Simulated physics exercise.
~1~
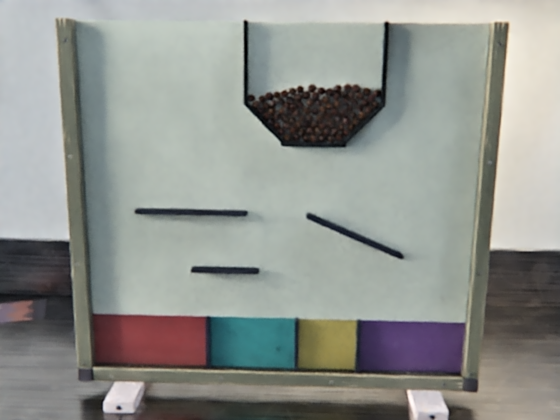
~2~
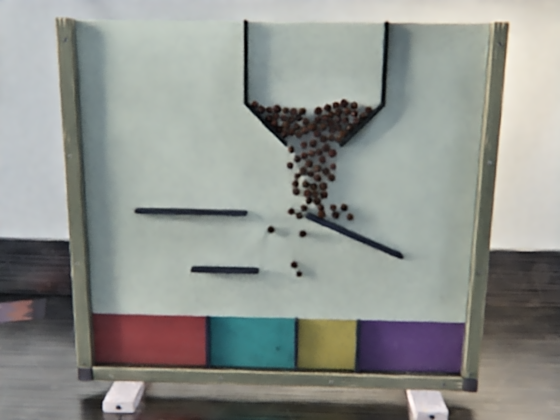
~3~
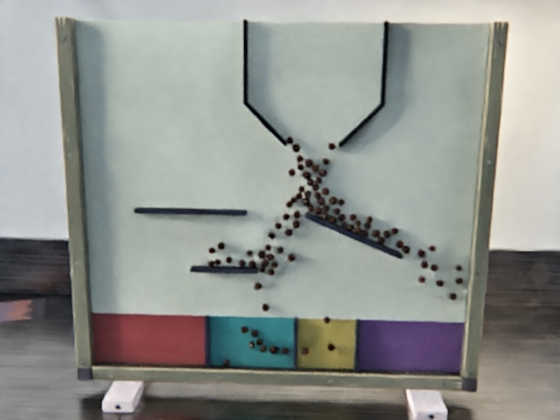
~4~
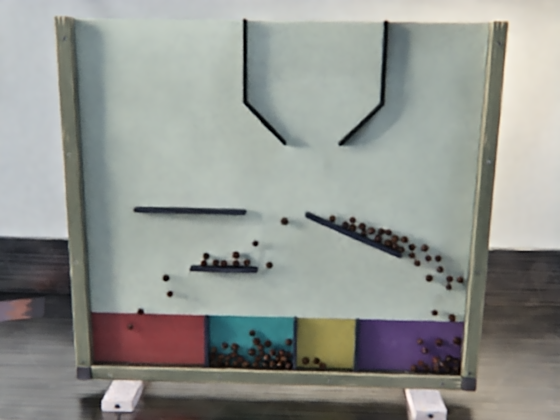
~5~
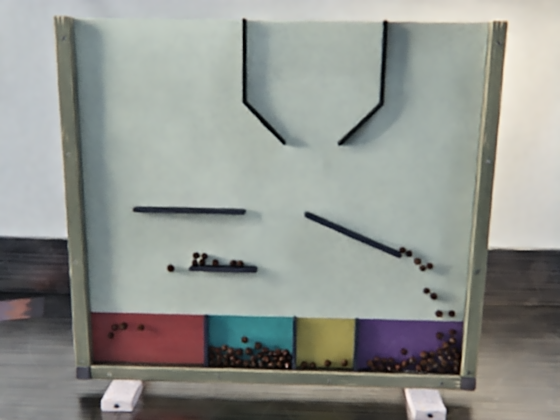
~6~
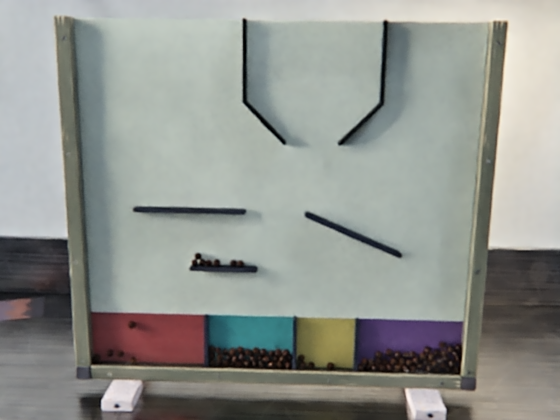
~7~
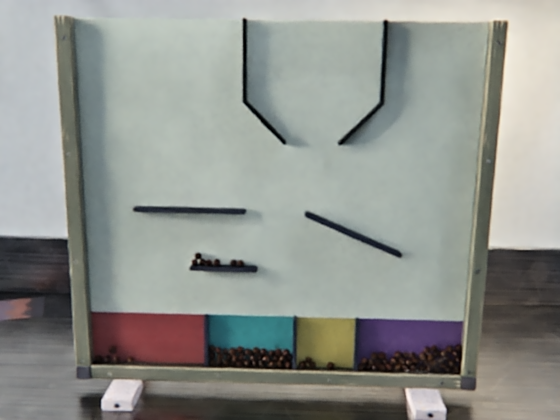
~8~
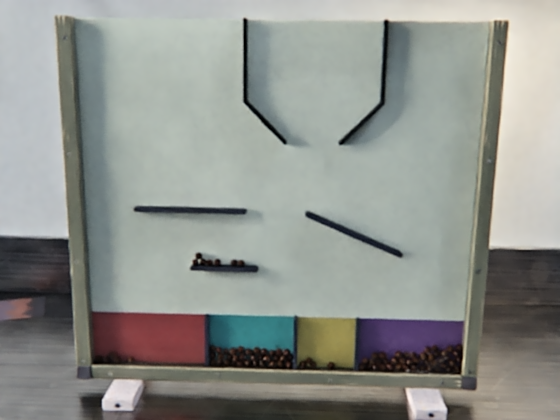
The clip shows dark beads pouring from a hopper in a flat upright case, bouncing off fixed ledges and scattering into coloured bins, until they settle mostly in purple and turquoise, with a few in red and yellow and several left on the small lower ledge.
